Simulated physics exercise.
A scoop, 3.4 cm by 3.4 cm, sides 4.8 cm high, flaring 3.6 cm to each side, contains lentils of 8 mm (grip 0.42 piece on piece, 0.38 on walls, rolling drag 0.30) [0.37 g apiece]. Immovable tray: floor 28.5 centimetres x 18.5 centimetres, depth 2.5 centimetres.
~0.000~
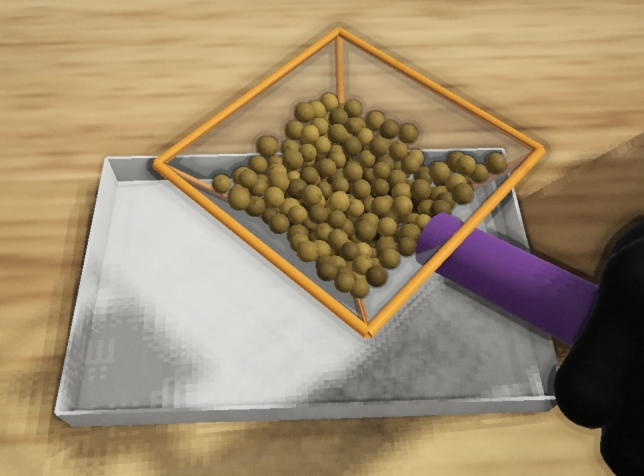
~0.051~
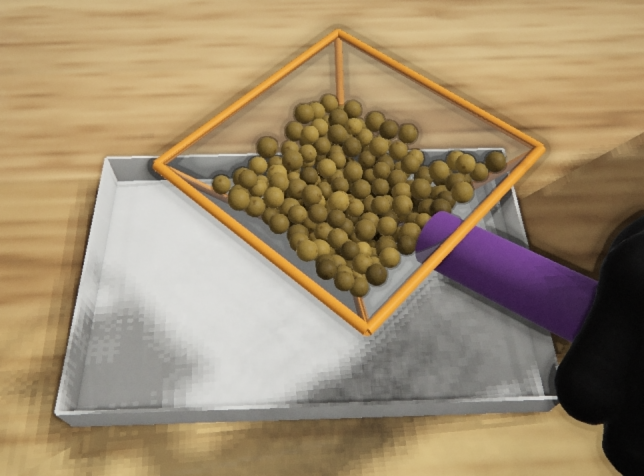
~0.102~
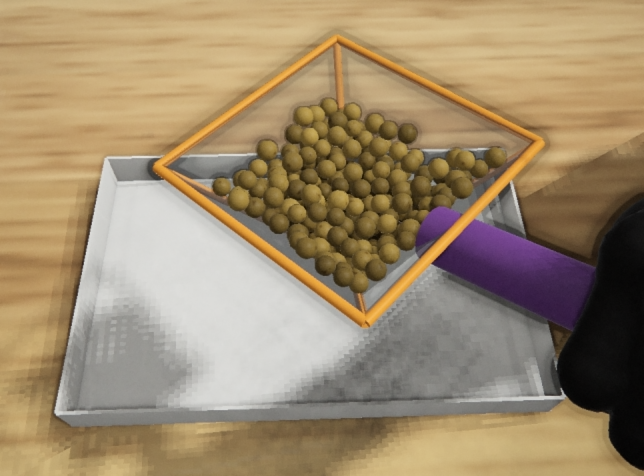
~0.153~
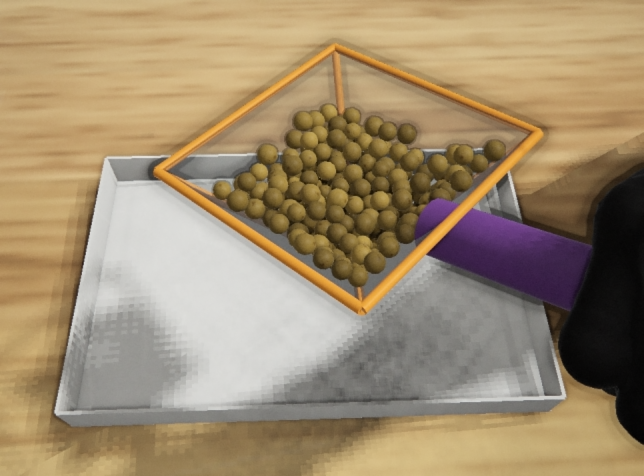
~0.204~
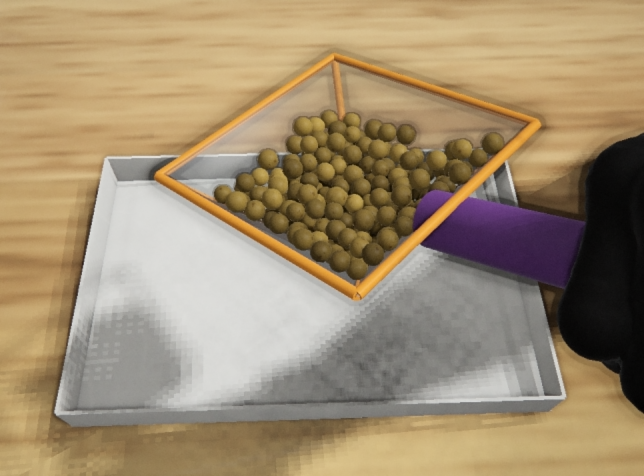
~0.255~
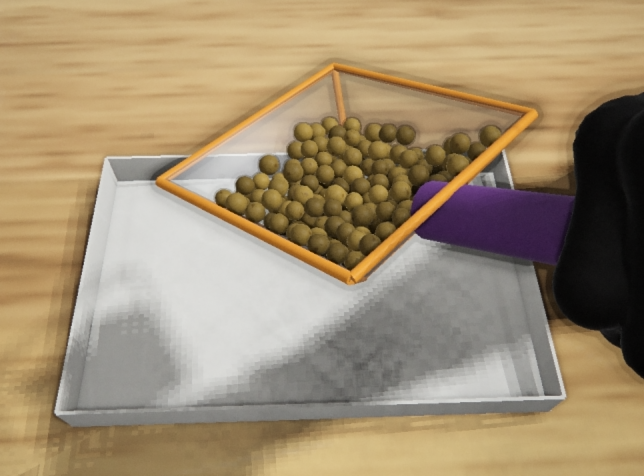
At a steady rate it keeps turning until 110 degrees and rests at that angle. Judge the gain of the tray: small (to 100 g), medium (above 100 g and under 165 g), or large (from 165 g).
Gain: Small.
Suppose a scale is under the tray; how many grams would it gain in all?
I'd expect close to 80 g.
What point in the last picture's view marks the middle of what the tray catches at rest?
Look around (289, 261).
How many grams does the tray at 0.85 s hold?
Mass at that time, approx.: 0 g.
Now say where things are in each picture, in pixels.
In the first frame, scoop at (261, 243); tilt 0 degrees; top of the load at (342, 113); tray at (309, 264).
In the second frame, scoop at (261, 242); tilt 1 degrees; top of the load at (342, 115).
In the third frame, scoop at (260, 240); tilt 4 degrees; low side back left; top of the load at (342, 118).
In the fourth frame, scoop at (257, 236); tilt 10 degrees; low side back left; top of the load at (342, 124).
In the fifth frame, scoop at (255, 232); tilt 15 degrees; low side back left; top of the load at (343, 130).
In the sixth frame, scoop at (253, 228); tilt 20 degrees; low side back left; top of the load at (374, 133); tray at (309, 264). It turns about 105 degrees a second.
After 0.58 s, tilt 53 degrees; 0 g in the tray, scoop holds 100 %.
After 0.85 s, tilt 81 degrees; 4 g in the tray, scoop holds 80 %.
After 1.10 s, tilt 106 degrees; 79 g in the tray, scoop holds 0 %.
After 1.34 s, tilt 110 degrees; 81 g in the tray, scoop holds 0 %.
By 1.6 s all is still; 81 g in the tray, scoop holds 0 %.
